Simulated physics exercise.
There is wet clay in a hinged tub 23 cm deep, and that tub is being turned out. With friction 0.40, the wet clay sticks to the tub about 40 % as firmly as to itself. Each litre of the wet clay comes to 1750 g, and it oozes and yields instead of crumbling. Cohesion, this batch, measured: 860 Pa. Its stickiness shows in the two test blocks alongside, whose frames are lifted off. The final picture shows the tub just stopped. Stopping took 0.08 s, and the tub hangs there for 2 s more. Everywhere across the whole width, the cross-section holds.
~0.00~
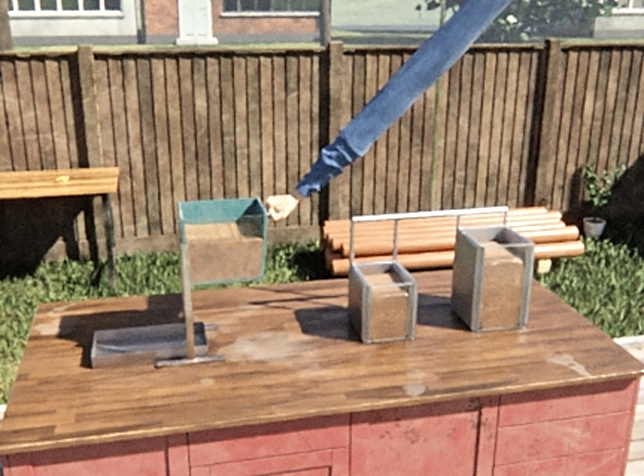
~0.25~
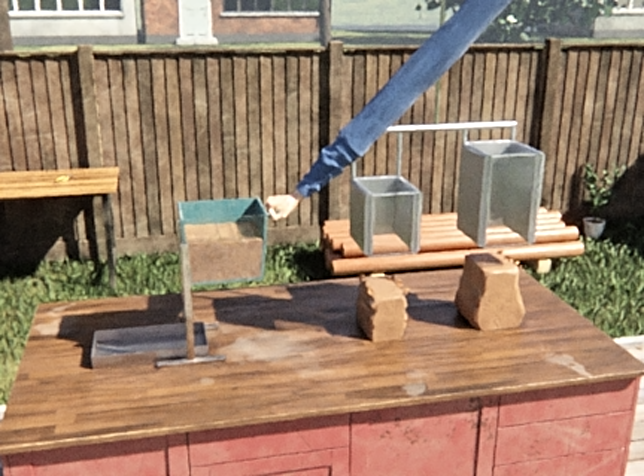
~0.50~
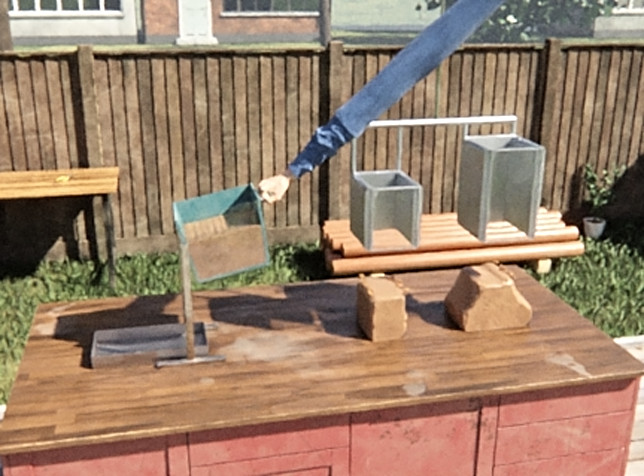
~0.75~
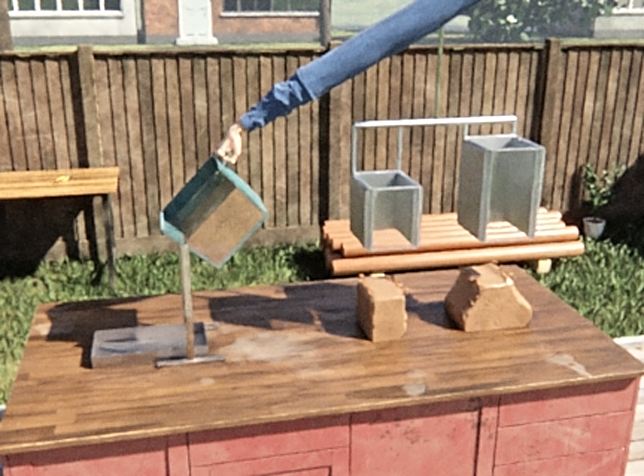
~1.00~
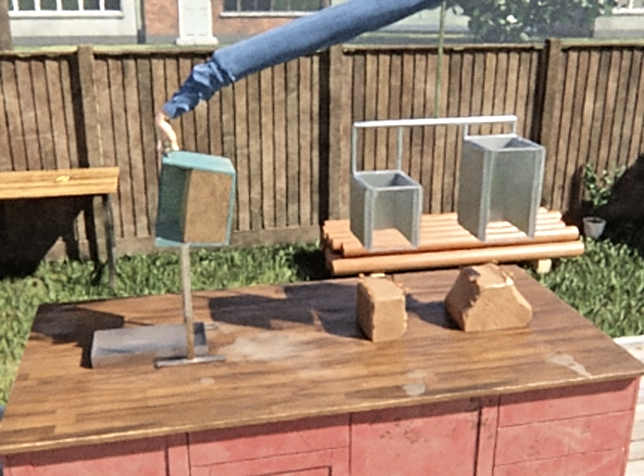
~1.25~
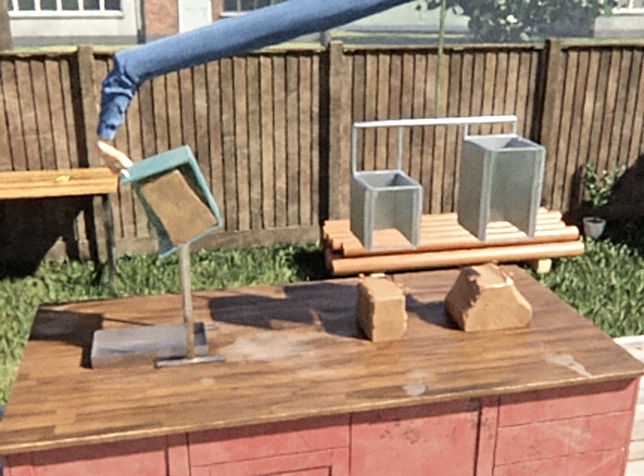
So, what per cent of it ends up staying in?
Expect roughly 0 %.
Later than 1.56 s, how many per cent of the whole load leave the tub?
I'd say close to 25 in a hundred.
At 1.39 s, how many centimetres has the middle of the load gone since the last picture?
Roughly 11 centimetres.
After 1.39 s, the tub is at 112 degrees and holds 69 %.
After 1.56 s, the tub is at 112 degrees and holds 26 %.
After 1.73 s, the tub is at 112 degrees and holds 0 %.
After 1.90 s, the tub is at 112 degrees and holds 0 %.
After 3.25 s, at the end, the tub is at 112 degrees and holds 0 %.
